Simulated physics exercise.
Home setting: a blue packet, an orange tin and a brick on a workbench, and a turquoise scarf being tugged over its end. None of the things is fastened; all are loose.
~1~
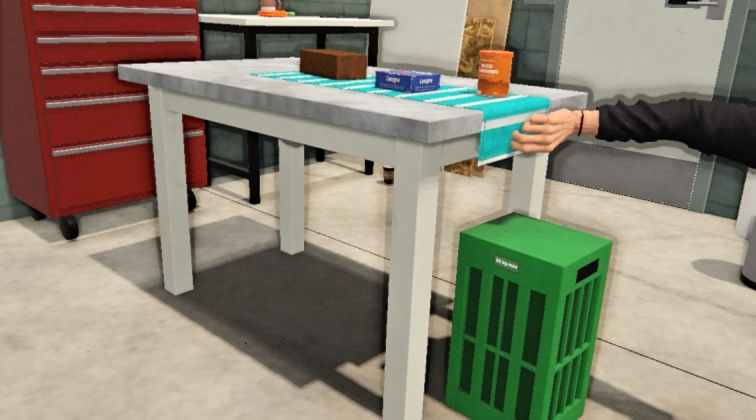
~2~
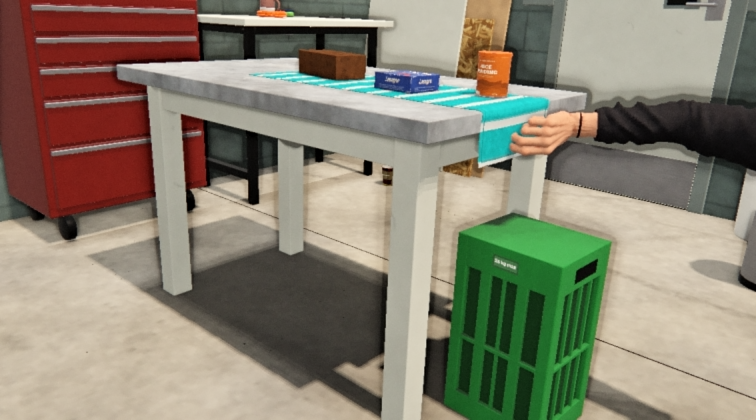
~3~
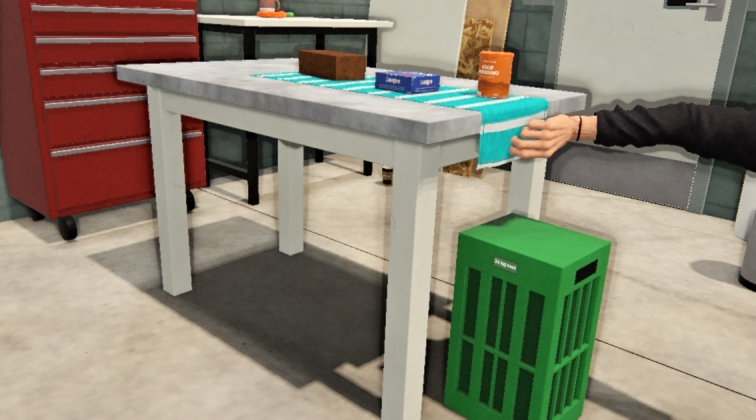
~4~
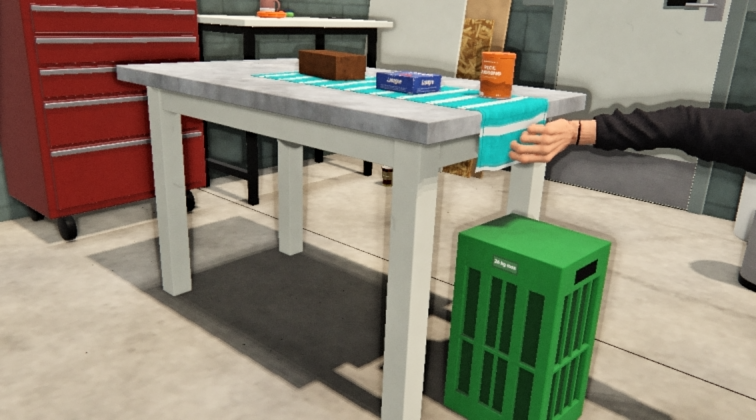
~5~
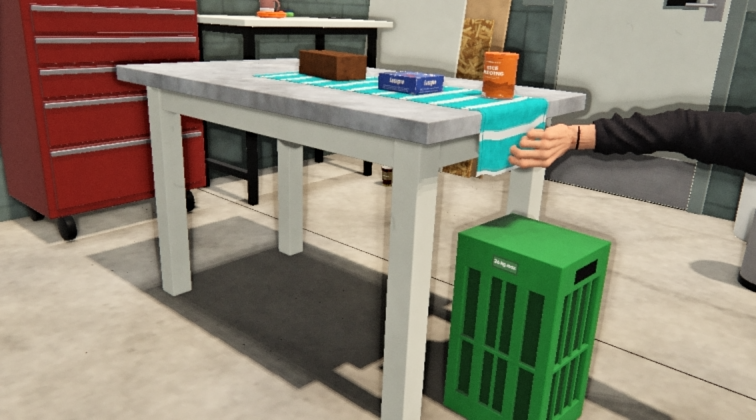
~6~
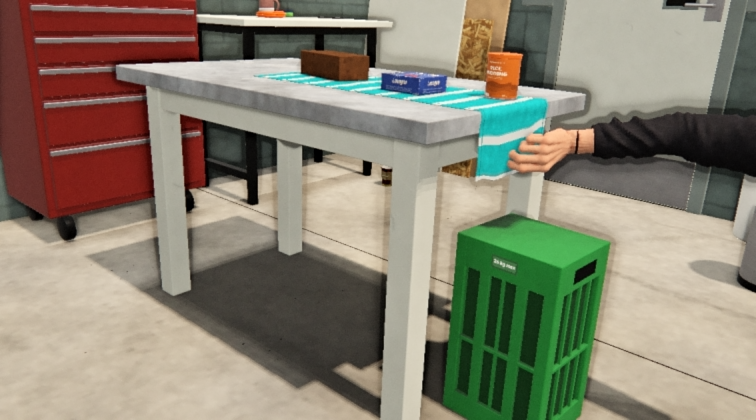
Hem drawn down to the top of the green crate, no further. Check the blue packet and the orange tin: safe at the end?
Blue packet yes; orange tin no.
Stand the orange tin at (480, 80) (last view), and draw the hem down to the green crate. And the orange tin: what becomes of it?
Result: Off.
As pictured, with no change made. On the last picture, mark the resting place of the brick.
About (374, 70).
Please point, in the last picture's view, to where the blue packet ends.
Centre of the object: (462, 89).
Then, 0.14 s past the final frame, hem going down; packet moved a little; tin moved a little.
Then, 0.46 s past the final frame, hem going down; packet carried along near (442, 87); tin tipping at the edge near (575, 78).
Then, 0.74 s past the final frame, hem on the crate; packet carried along near (462, 89); tin over the edge.
When it is over, hem on the crate; packet carried along near (462, 89); tin over the edge. The blue packet stays on the table and the orange tin goes over the edge.
